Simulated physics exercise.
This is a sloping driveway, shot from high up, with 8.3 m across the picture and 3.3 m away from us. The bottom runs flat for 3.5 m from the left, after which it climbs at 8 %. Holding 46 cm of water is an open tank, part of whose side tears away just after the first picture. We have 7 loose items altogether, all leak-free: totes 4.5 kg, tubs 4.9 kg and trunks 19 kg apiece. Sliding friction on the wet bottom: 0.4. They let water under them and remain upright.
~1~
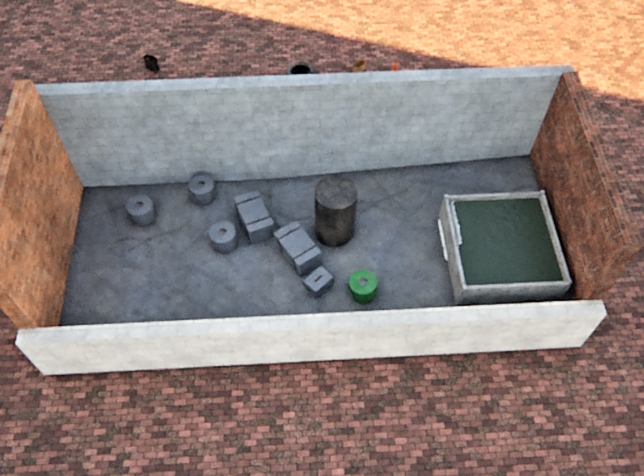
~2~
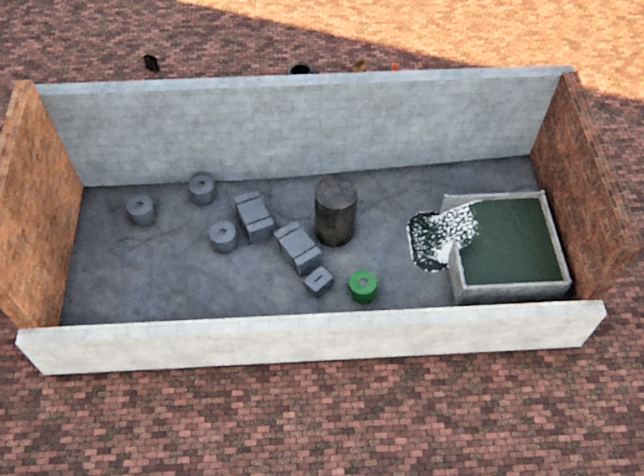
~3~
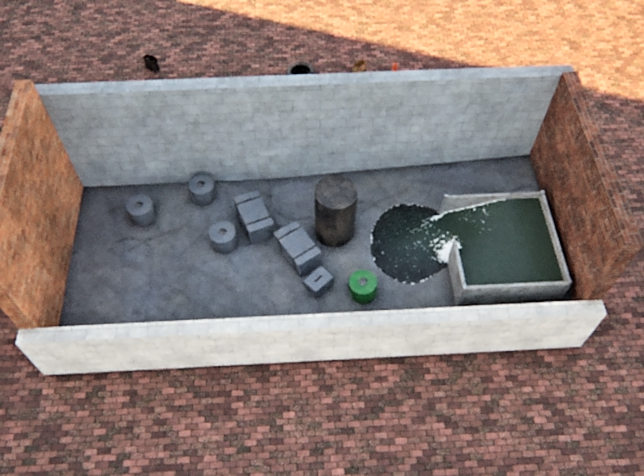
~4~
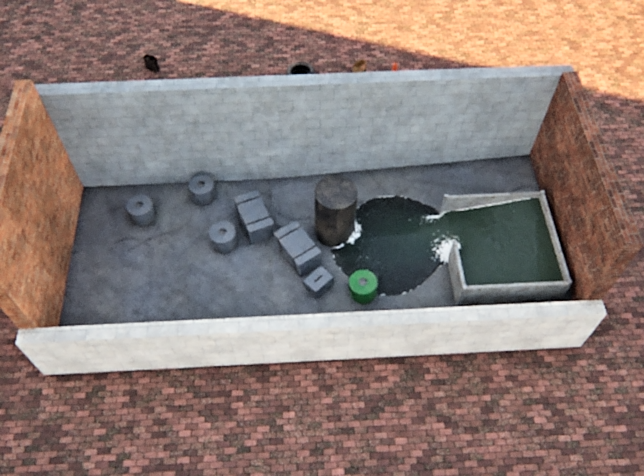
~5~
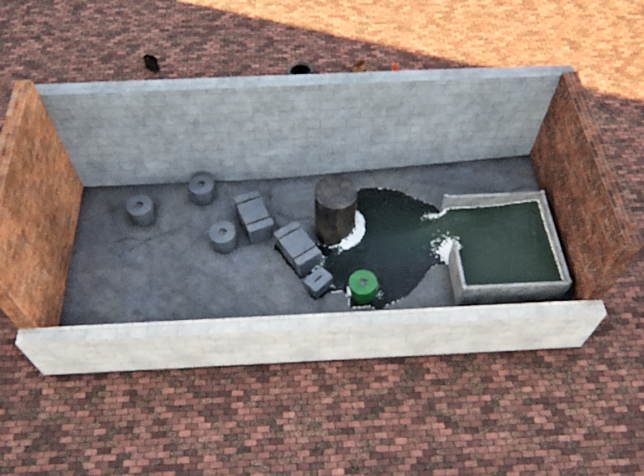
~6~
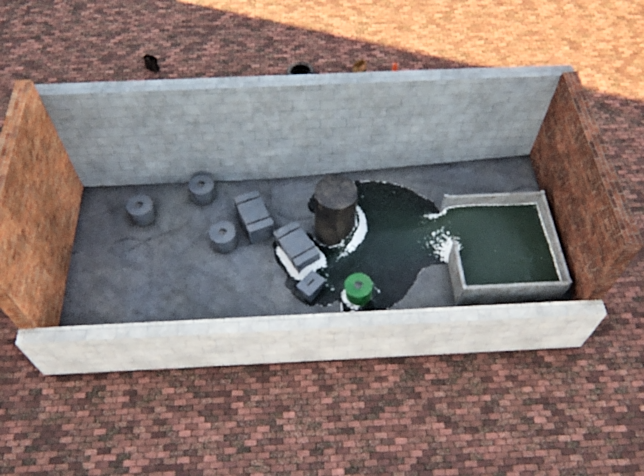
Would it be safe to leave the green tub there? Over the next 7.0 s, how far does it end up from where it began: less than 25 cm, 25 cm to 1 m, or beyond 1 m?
It ends up beyond 1 m away.
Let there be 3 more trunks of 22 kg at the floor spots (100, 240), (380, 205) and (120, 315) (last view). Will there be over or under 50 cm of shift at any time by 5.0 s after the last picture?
In that order: More, more, more.
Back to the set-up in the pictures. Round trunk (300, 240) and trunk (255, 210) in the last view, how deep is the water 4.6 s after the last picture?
Depths: Near 6 cm, then near 4 cm.
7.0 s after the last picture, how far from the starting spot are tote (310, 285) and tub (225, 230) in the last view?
Going in order, that's 200 cm then 60 cm.
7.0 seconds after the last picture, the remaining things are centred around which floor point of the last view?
Near (225, 276).
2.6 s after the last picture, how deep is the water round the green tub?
Close to 6 centimetres.
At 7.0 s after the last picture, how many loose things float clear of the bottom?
7 at that moment.
Then, 0.6 s after the last picture the green tub is near (325, 309), 0.8 m from its start, aground; 0 afloat.
Then, 2.6 s after the last picture the green tub is near (142, 296), 3.6 m from its start, afloat; 3 afloat.
Then, 4.6 s after the last picture the green tub is near (91, 237), 4.7 m from its start, afloat; 5 afloat.
Then, 7.0 s after the last picture the green tub is near (207, 281), 2.6 m from its start, afloat; 7 afloat.
